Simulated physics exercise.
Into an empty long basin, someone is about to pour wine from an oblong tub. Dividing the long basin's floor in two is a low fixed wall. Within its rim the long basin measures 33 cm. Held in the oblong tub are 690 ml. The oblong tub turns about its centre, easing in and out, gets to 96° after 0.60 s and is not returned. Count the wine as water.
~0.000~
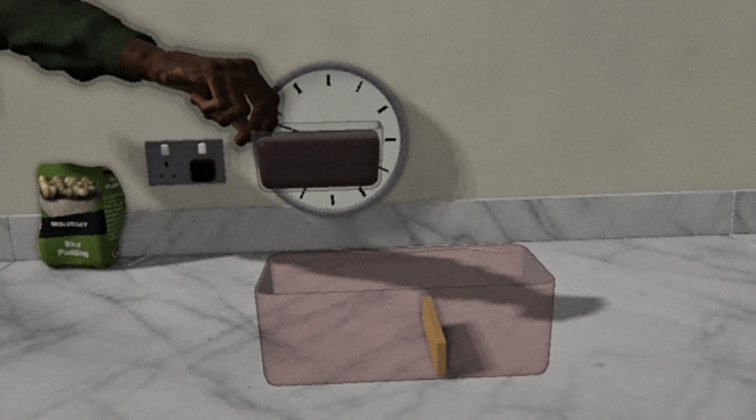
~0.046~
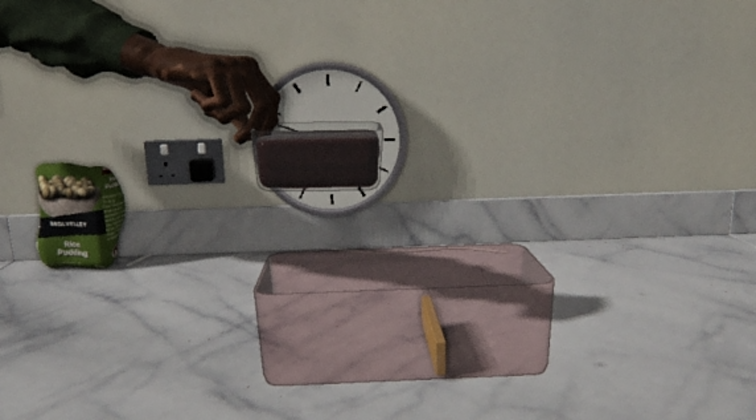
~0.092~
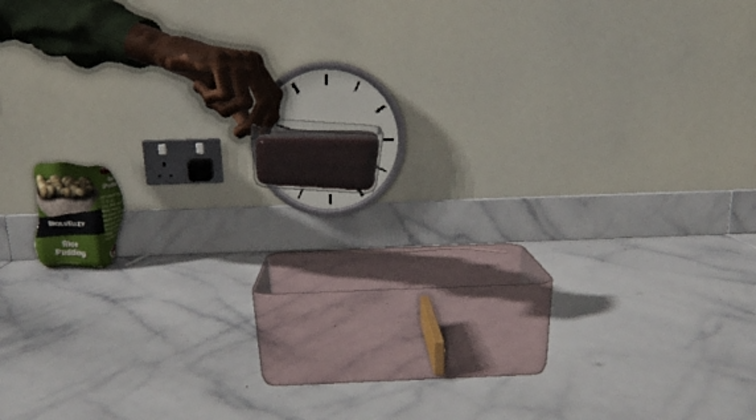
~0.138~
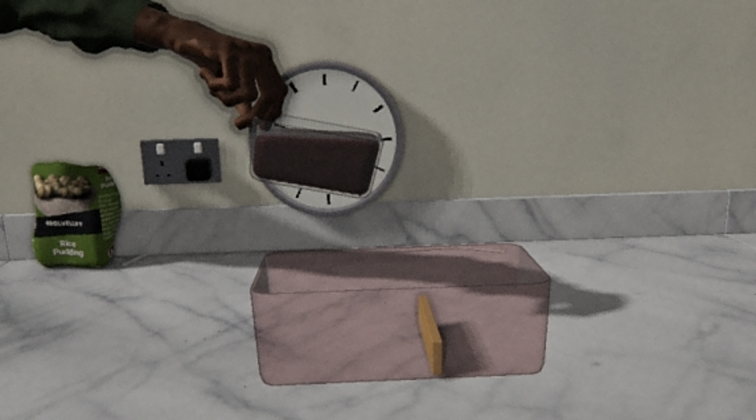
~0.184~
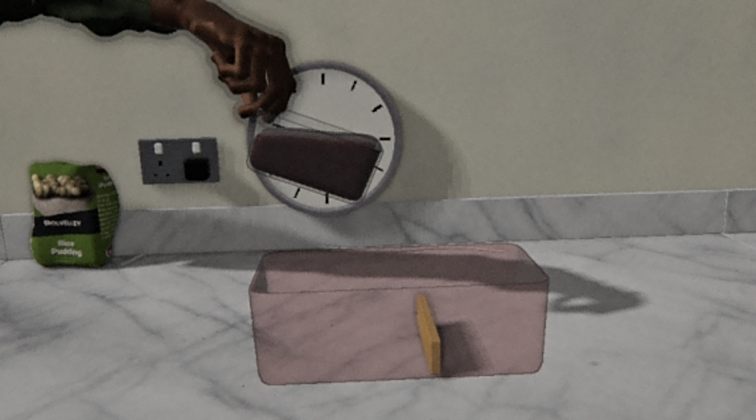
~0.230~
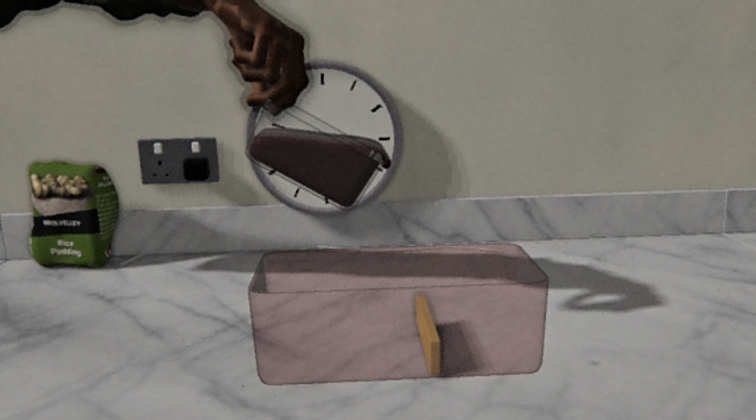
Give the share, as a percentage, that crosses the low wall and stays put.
Around 54 %.
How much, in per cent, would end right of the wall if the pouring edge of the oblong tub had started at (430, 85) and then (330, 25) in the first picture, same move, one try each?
75 and 25 %.
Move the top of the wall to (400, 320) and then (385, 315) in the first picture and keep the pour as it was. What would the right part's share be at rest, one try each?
I'd put it at about 80 per cent for the first and about 90 per cent for the second.
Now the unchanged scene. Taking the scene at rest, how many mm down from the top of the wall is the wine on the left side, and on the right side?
Looks like roughly 32 mm on the left and roughly 22 mm on the right.
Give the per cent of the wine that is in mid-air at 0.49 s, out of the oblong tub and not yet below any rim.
Some 44 per cent, I reckon.
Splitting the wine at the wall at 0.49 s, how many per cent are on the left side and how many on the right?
Around 6 percent on the left and 30 on the right.
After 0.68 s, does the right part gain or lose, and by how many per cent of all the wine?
I'd say it shrinks by some 3.
After 0.49 s the tilt is 88° and 20 per cent is still to pour, 6 is left of the wall and 29 right of it.
After 0.68 s the tilt is 96° and 5 per cent is still to pour, 33 is left of the wall and 56 right of it.
After 0.88 s the tilt is 96° and 1 per cent is still to pour, 41 is left of the wall and 53 right of it.
After 1.10 s the tilt is 96° and 0 per cent is still to pour, 44 is left of the wall and 54 right of it.
In the end 44 per cent lies left of the wall, 54 right of it and 2 outside.
